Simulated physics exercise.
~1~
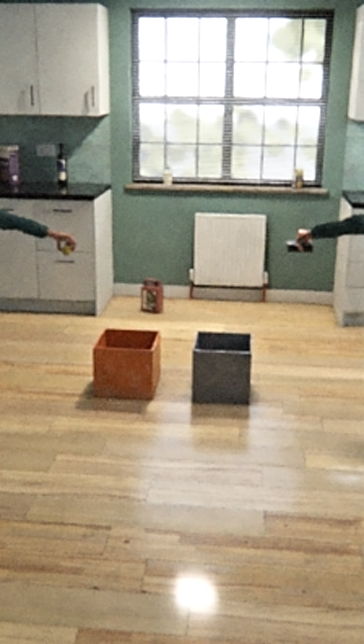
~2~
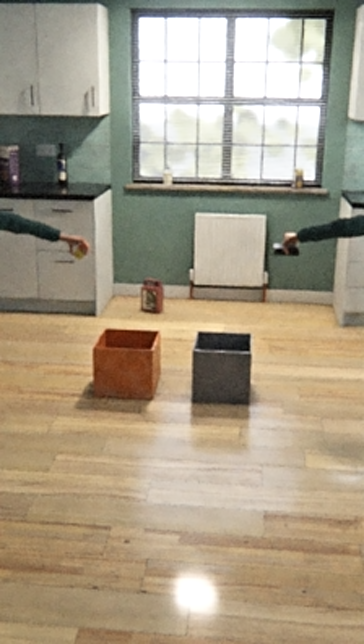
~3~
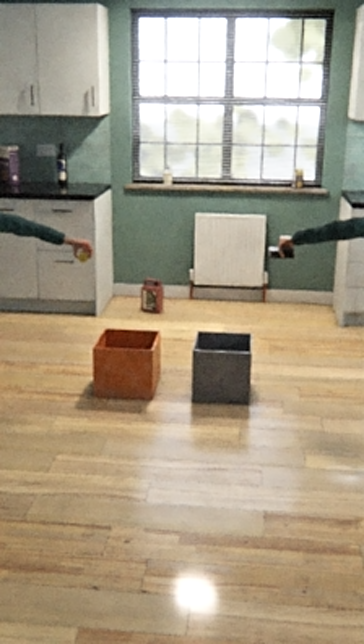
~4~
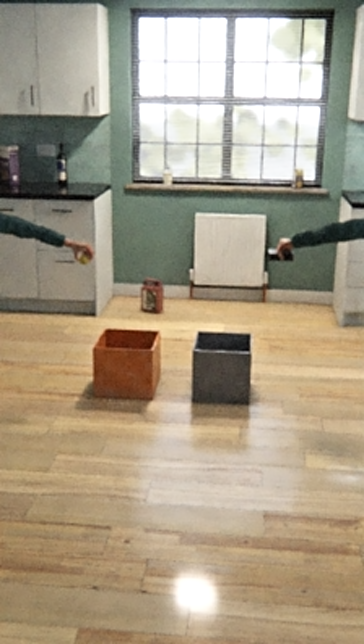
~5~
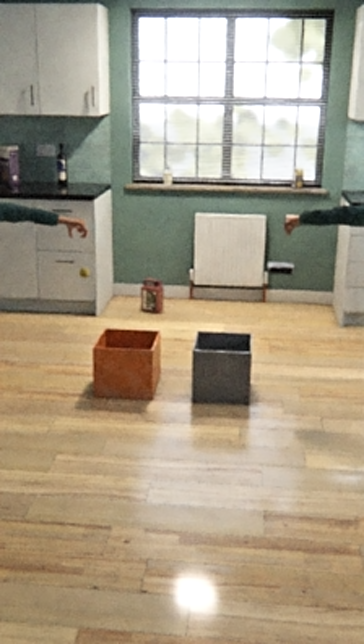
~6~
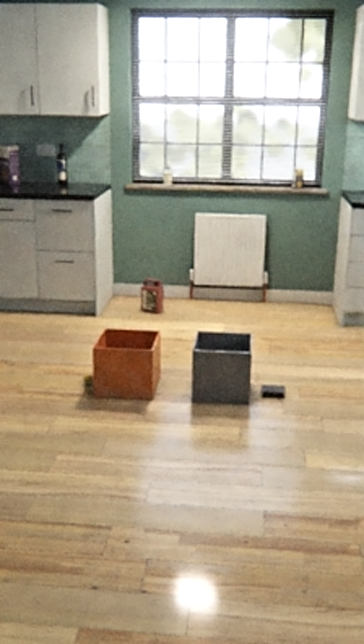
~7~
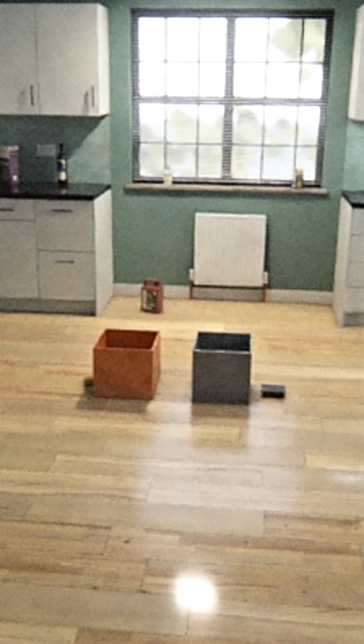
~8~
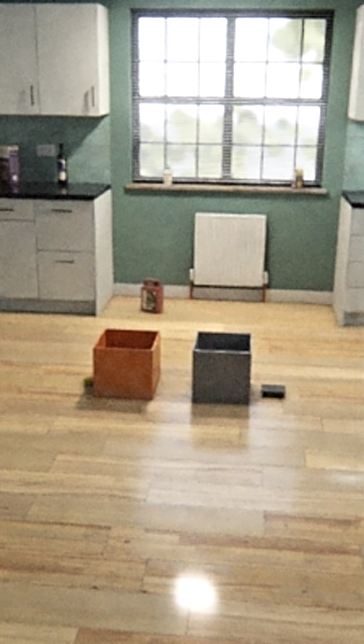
Two hands reached in from opposite sides of a kitchen and let go of a lemon and a black case, but both missed the open boxes, the lemon landing left of the orange one and the case right of the gray one.
